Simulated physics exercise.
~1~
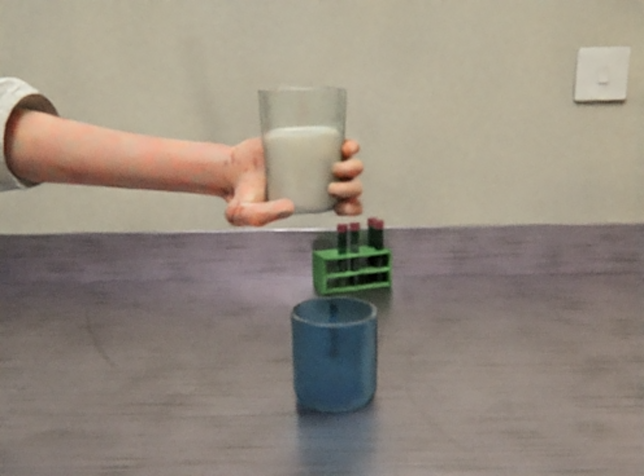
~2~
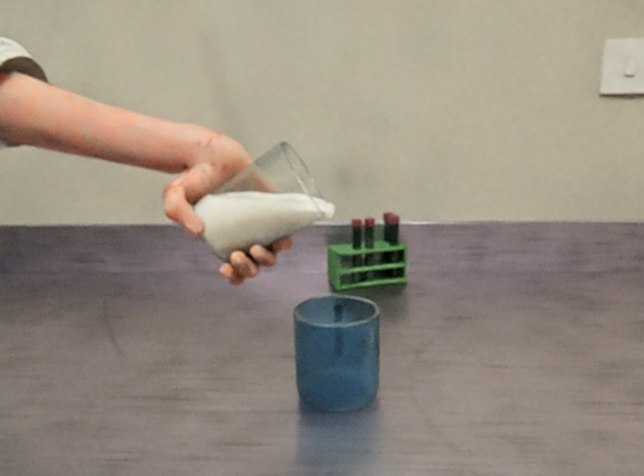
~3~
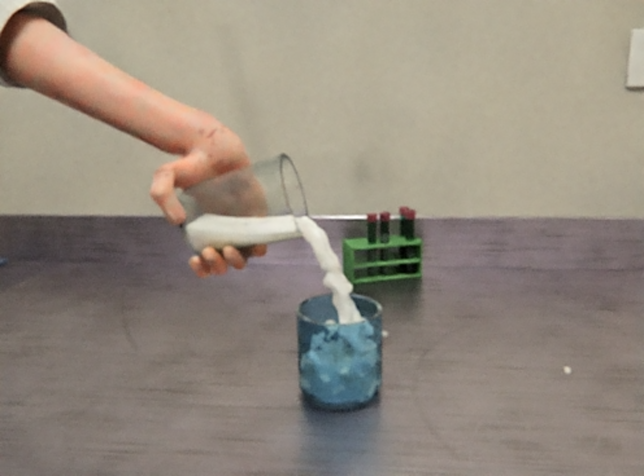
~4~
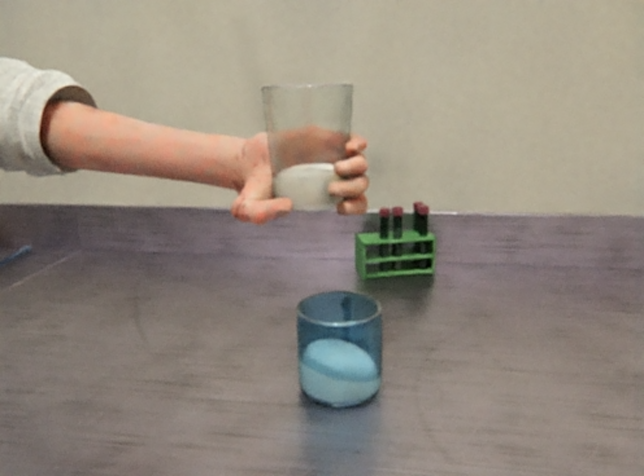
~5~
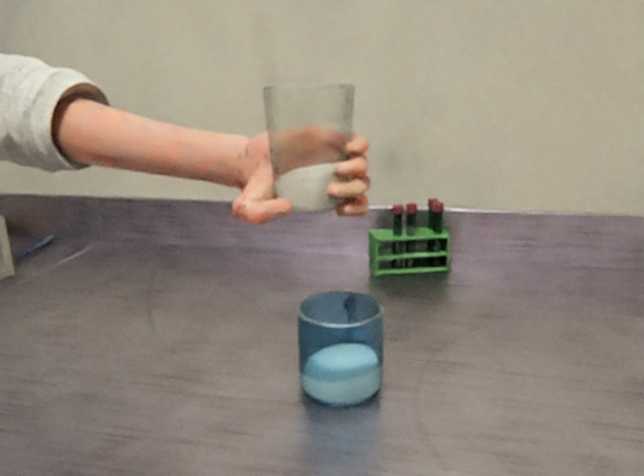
A hand holding a glass tumbler of milk tipped it over to the right above an empty blue mug, poured a stream into it, then brought the tumbler level again, leaving the mug partly filled and some milk still in the tumbler.
